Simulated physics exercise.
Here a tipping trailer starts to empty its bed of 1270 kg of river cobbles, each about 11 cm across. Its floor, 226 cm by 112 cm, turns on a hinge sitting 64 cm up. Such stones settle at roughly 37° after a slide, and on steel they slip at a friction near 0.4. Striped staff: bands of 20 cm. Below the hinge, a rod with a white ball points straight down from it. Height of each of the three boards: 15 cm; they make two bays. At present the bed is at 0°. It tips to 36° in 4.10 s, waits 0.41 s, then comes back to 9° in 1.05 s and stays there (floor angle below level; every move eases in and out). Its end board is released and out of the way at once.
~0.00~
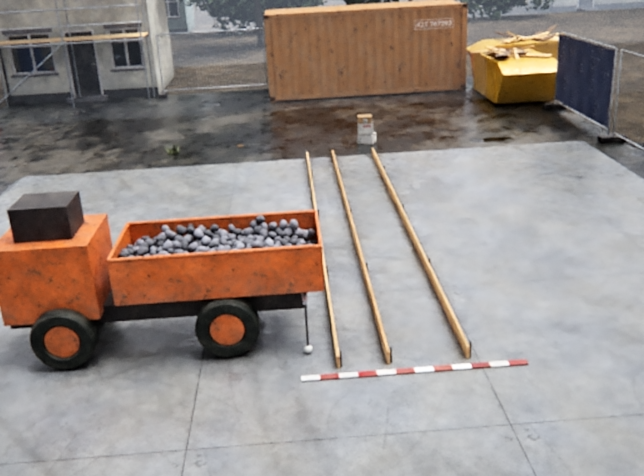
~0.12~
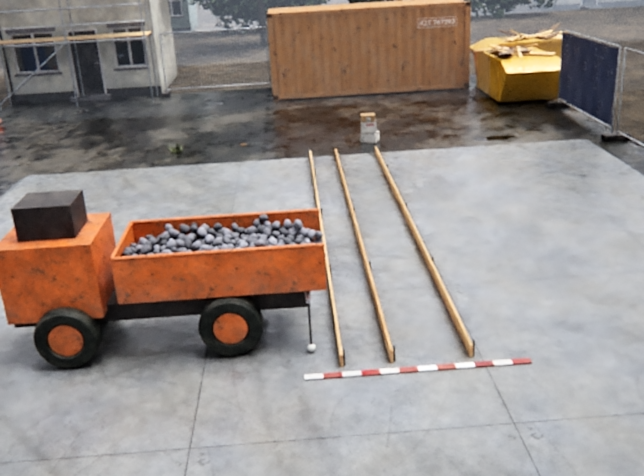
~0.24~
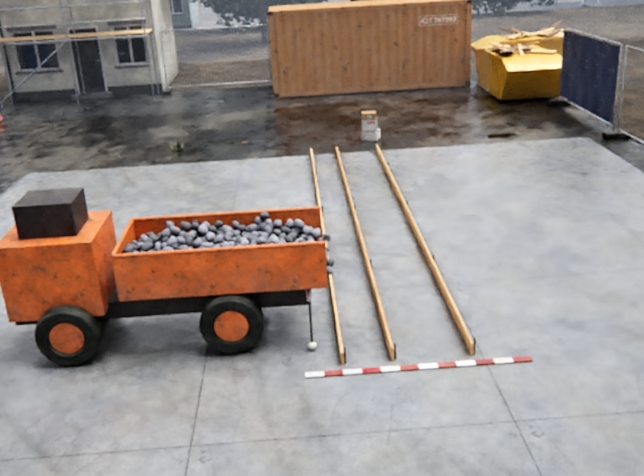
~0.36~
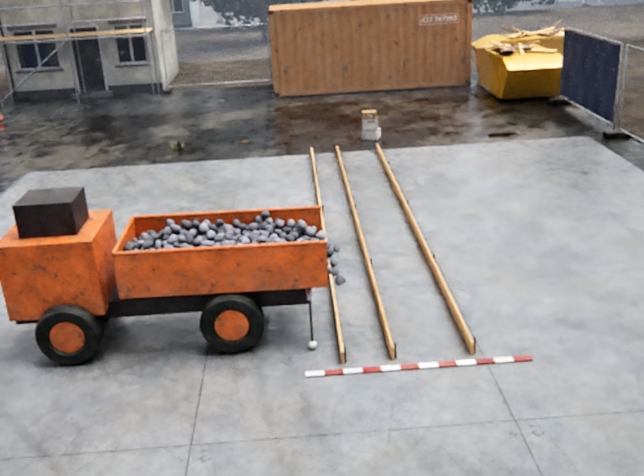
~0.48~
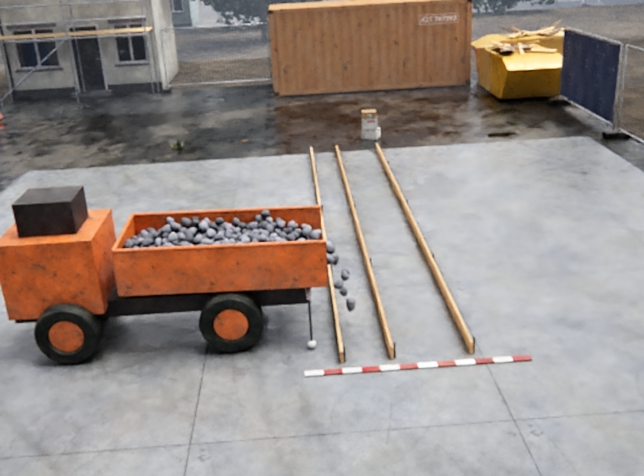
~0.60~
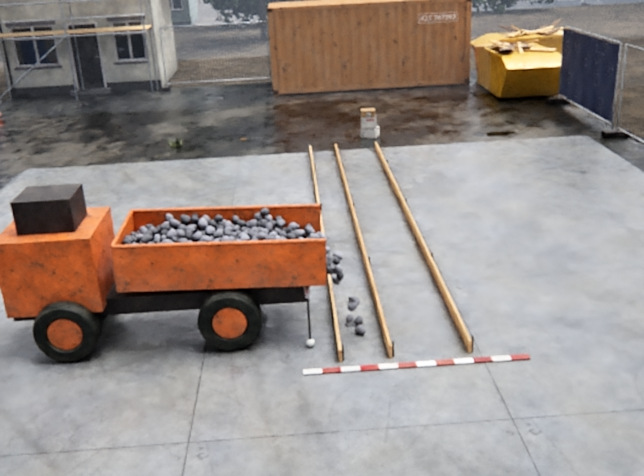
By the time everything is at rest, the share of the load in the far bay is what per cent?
Roughly 45 %.
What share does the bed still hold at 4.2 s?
Near 5 in a hundred.
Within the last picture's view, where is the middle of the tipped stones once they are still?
I'd point somewhere around (373, 305).
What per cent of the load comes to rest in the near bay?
40%, roughly.
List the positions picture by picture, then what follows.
The first picture shows lip at (323, 290), floor tilted 0°, highest stones at (218, 229).
In the second picture, the bed is at 0°, its lip at (327, 289); the top of the load is at (207, 229); the stones move at 0.1 m/s on average.
The third picture shows lip at (328, 287), floor tilted 0°, highest stones at (190, 228); the stones move at 0.1 m/s on average.
In the fourth picture, the bed is at 1°, its lip at (328, 286); the top of the load is at (190, 227); 1 % has left.
In the fifth picture, the bed is at 1°, its lip at (327, 286); the top of the load is at (190, 225); 2 % has left.
In the sixth picture, the bed is at 2°, its lip at (326, 285); the top of the load is at (189, 222); 3 % has left.
After 3.1 s the floor is at 30°; 55 % in the bed, 2 % short of the bays, 37 % in the near bay, 6 % in the far bay; the foremost stones are at (432, 307).
After 4.2 s the floor is at 36°; 5 % in the bed, 9 % short of the bays, 46 % in the near bay, 39 % in the far bay, 1 % past the last board; the foremost stones are at (454, 296).
After 6.0 s the floor is at 9°; 0 % in the bed, 14 % short of the bays, 42 % in the near bay, 44 % in the far bay, 1 % past the last board; the foremost stones are at (464, 304).
After 9.0 s the floor is at 9°; 0 % in the bed, 14 % short of the bays, 42 % in the near bay, 44 % in the far bay, 1 % past the last board; the foremost stones are at (464, 304).
